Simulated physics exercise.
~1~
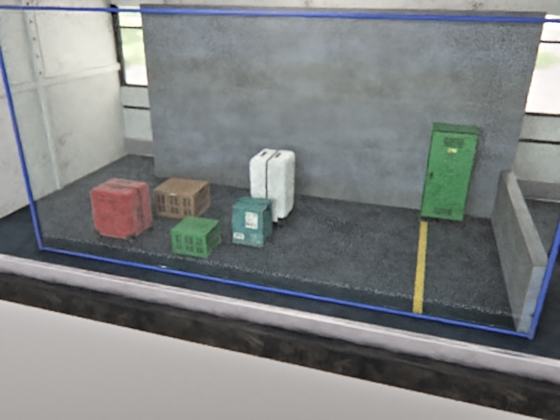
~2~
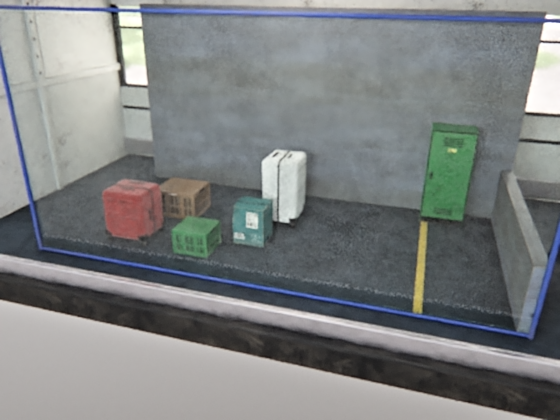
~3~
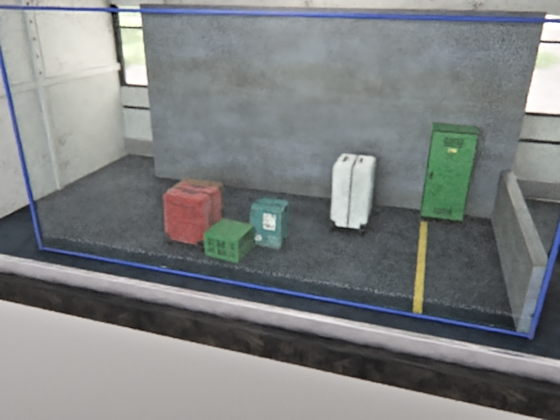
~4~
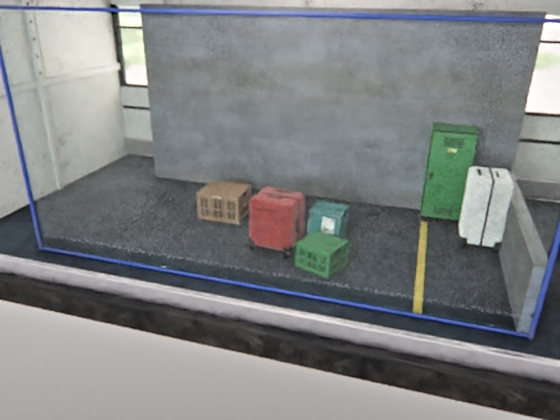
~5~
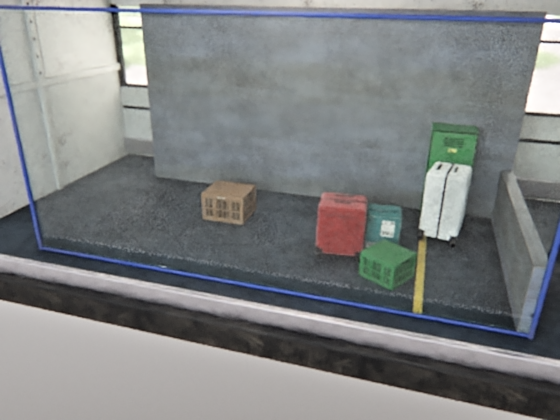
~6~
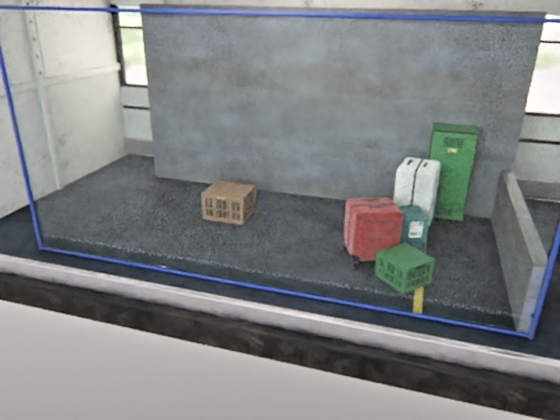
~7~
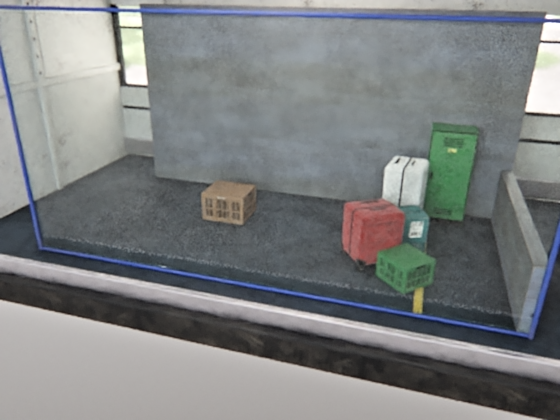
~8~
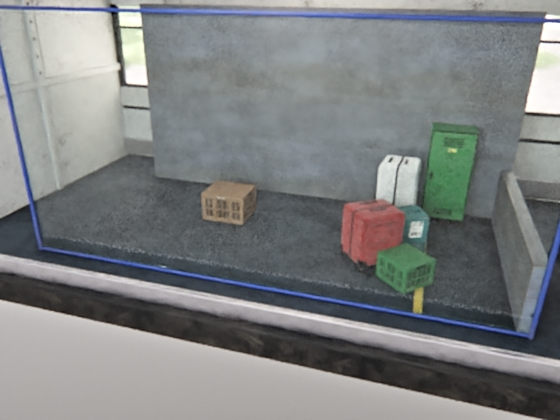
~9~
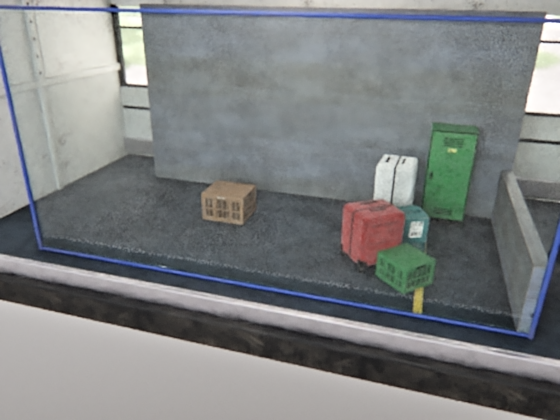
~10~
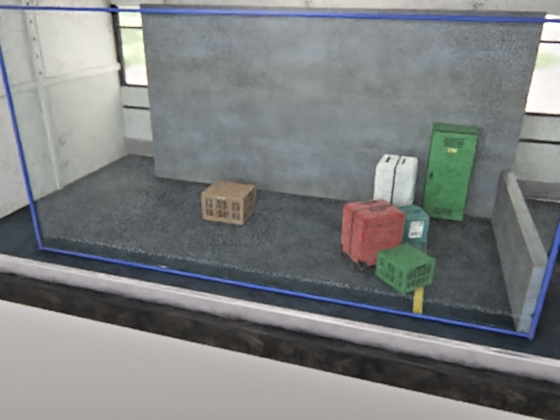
At the start, a red wheeled case, a brown crate, a green crate, a teal pack and a white wheeled case stand grouped on the left and middle of a grey bay, with a green locker to the right. They all begin sliding right, the white case pulling ahead. The brown crate soon stops near the middle, while the white case crosses the yellow line to the low right wall. It then moves back left in front of the locker as the others bunch up. Finally everything rests, the white case upright left of the locker, the red case, teal pack and both crates short of the line.
